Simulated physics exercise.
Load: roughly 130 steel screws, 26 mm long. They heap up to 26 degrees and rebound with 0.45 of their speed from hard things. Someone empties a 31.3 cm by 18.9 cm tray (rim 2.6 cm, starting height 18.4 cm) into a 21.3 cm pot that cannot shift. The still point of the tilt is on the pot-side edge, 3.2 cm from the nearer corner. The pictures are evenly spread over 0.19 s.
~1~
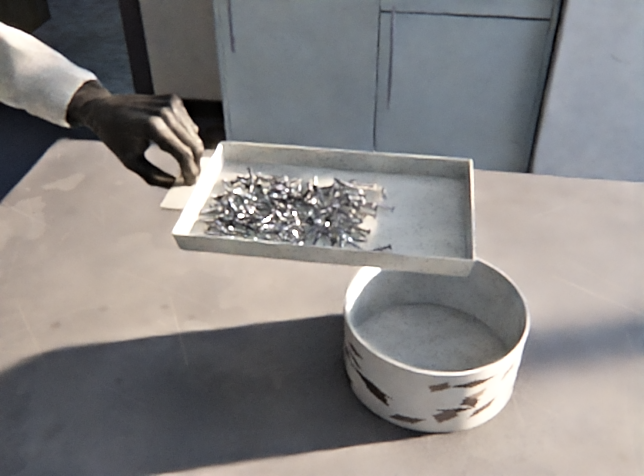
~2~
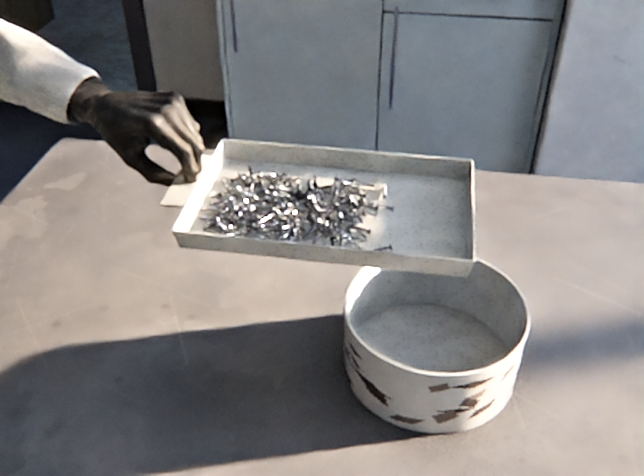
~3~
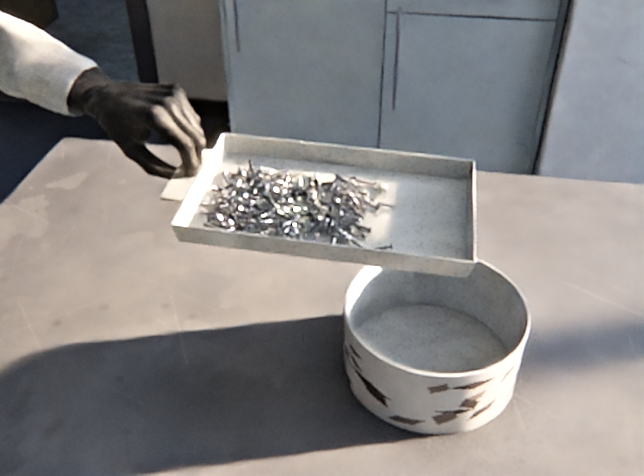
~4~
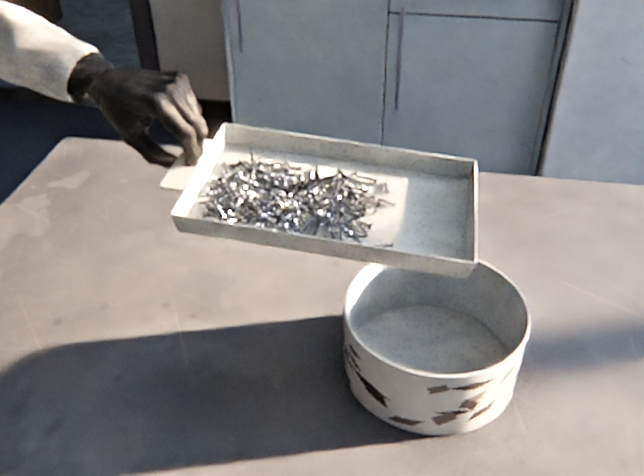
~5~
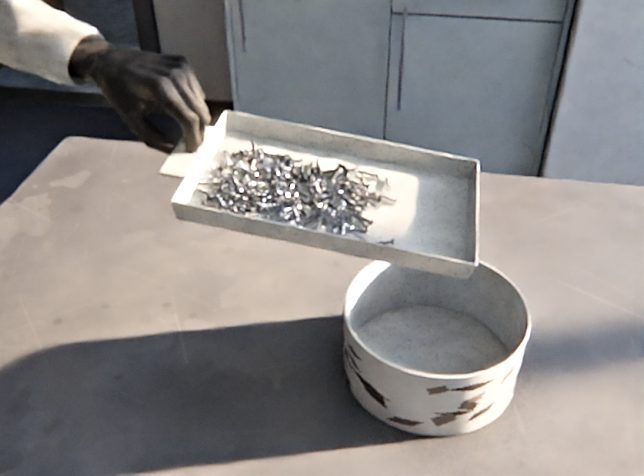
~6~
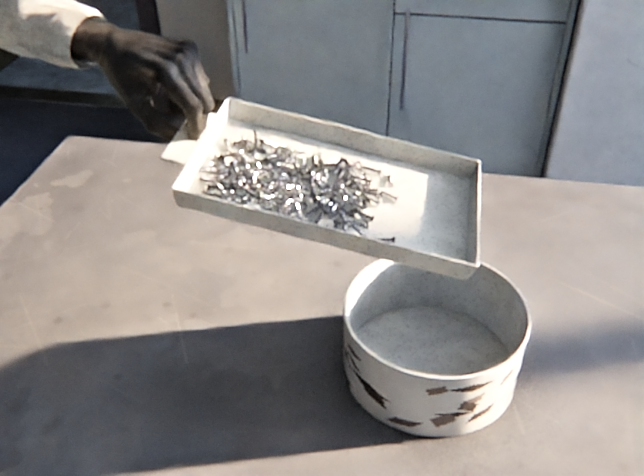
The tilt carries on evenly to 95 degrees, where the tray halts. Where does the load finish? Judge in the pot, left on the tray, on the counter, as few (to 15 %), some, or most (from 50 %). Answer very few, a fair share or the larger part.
Pot: The larger part, tray: Very few, counter: A fair share.
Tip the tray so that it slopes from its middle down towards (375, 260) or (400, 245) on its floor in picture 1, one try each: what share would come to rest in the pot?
Some 90 and 80 per cent.
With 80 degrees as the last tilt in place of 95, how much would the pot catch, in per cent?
Then about 30 per cent.
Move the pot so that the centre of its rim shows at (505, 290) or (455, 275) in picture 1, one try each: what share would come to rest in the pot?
Some 95 and 65 per cent.
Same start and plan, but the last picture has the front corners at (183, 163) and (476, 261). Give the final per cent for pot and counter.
Pot 30, counter 70.
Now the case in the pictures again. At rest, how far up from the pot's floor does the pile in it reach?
Some 2.0 cm.
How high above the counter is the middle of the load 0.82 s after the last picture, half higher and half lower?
Roughly 20 cm.
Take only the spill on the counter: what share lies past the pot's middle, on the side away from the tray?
About 100 per cent.
Then, 0.49 s after the last picture, tilt 51 degrees; the tray holds 100 %, the pot 0 %.
Then, 0.82 s after the last picture, tilt 78 degrees; the tray holds 60 %, the pot 10 %.
Then, 1.24 s after the last picture, tilt 95 degrees; the tray holds 15 %, the pot 40 %.
In the end, pot 60 %, tray 0 %, counter 40 %.
